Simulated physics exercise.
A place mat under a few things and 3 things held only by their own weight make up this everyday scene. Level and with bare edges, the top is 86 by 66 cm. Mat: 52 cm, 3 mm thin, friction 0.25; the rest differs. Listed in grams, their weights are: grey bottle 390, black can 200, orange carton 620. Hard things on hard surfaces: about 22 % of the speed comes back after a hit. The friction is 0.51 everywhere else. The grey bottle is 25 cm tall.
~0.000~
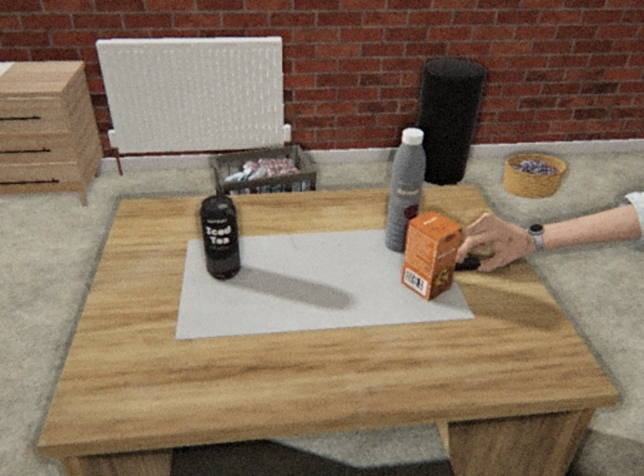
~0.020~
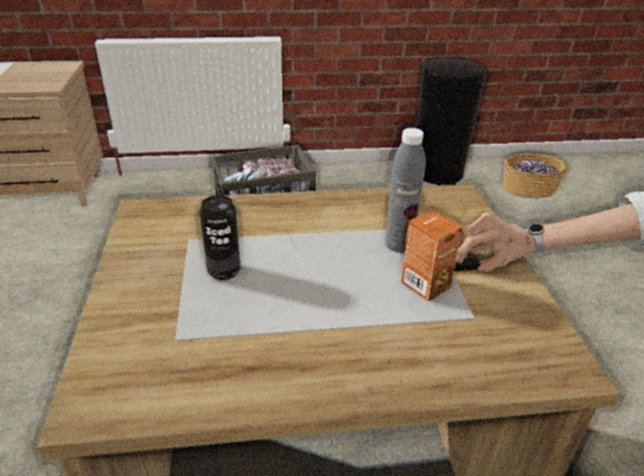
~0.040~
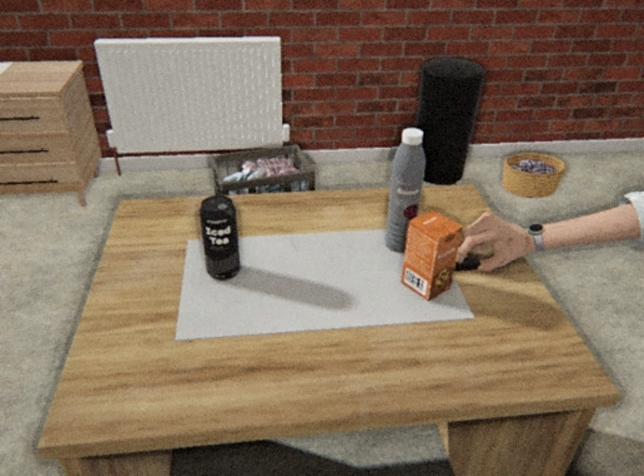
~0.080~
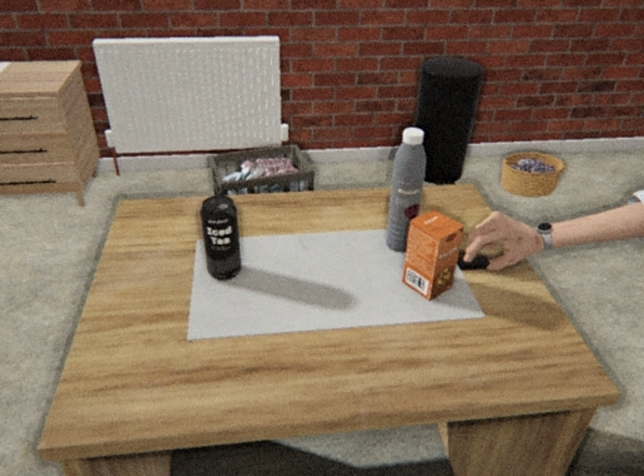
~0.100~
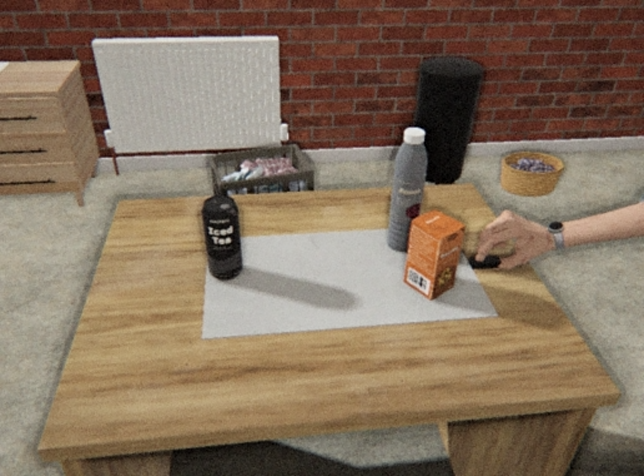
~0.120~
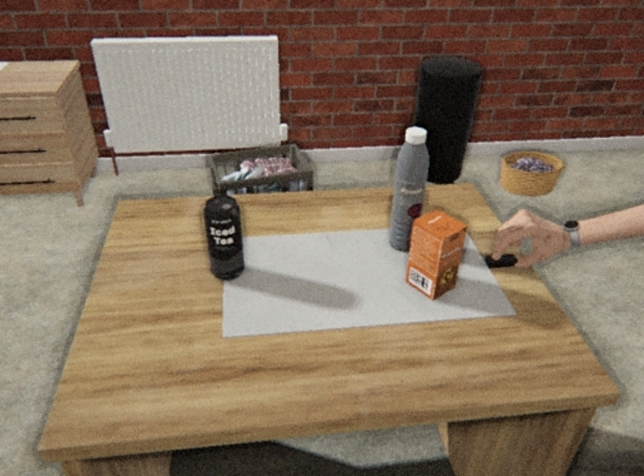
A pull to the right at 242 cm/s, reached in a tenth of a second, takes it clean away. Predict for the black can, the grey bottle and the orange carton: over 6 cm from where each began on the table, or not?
Black can - not over, grey bottle - over, orange carton - over.
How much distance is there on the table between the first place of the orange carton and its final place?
I'd put it at about 13 centimetres.
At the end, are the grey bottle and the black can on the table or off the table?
Once it settles, the grey bottle has gone out of bounds; as for the black can, it keeps within bounds.
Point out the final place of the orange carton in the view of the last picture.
It settles at around (502, 256).
Around 0.32 s, mat pulled 56 cm; orange carton at 3° to upright near (481, 252); grey bottle shifted 10 cm near (452, 189); black can at 6° to upright near (241, 239).
Around 0.62 s, mat pulled 102 cm; grey bottle now off the table; orange carton shifted 13 cm near (502, 256); black can shifted 3 cm near (237, 240).
Around 1.02 s, mat pulled 102 cm; orange carton shifted 13 cm near (502, 256); black can shifted 3 cm near (236, 240).
Finally (1.3 s), off the table, grey bottle; not toppled but over 6 cm from the start, orange carton; black can still in place (within 6 cm). Final places as that camera would see them, black can near (236, 240).
